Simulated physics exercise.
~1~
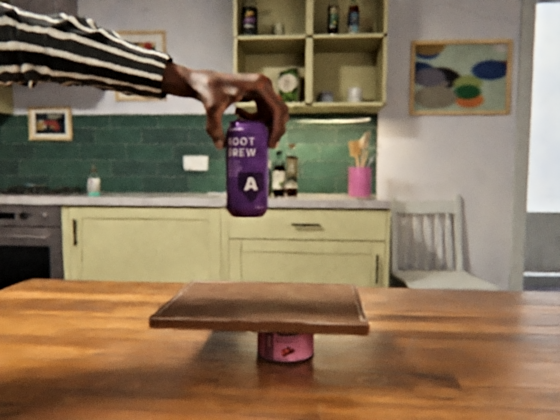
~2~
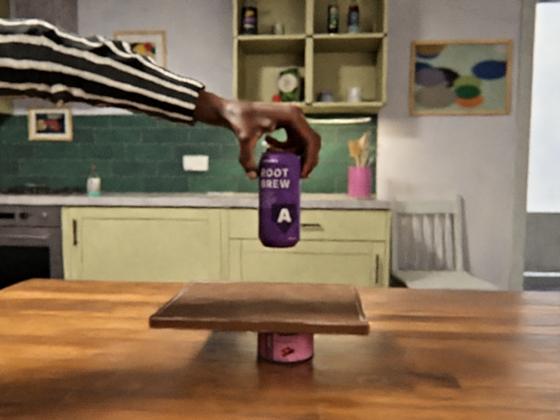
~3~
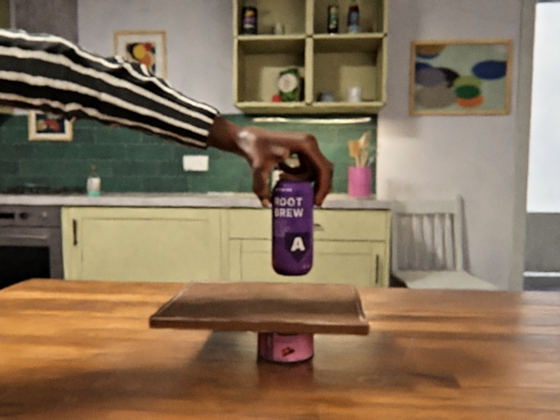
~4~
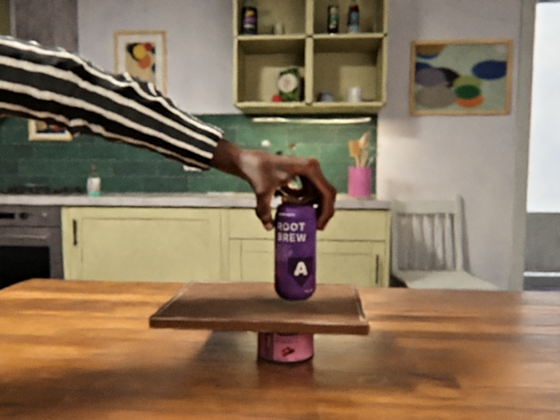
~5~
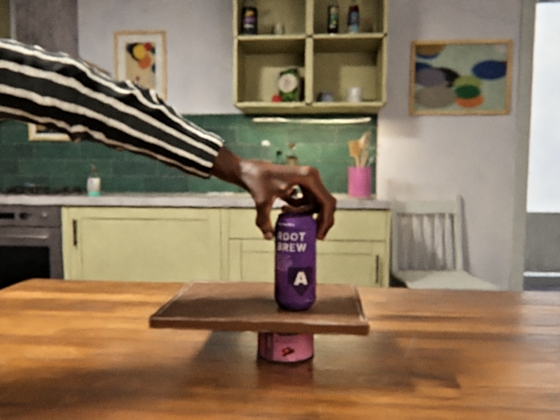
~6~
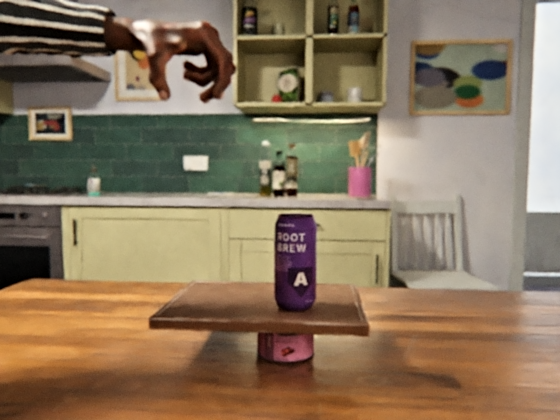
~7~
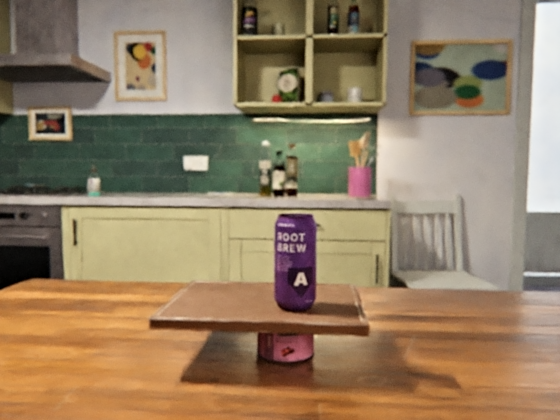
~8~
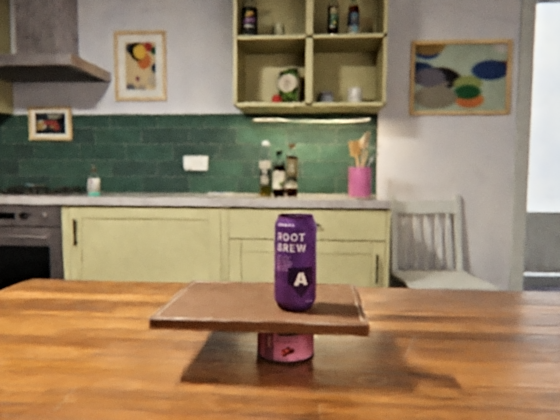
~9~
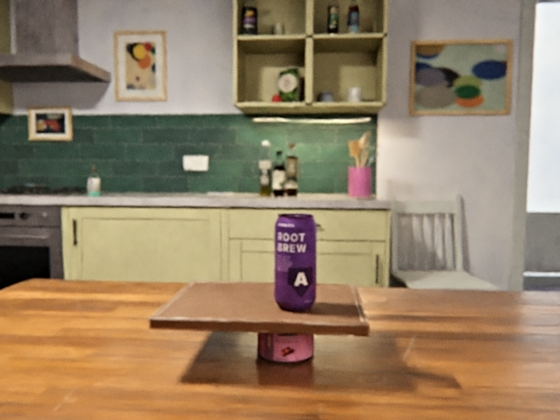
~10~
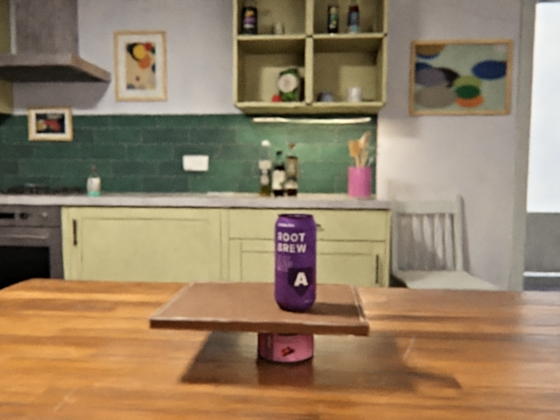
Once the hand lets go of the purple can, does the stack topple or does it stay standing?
It stays standing. The purple can remains upright on the brown board, which rests still on the pink tub.
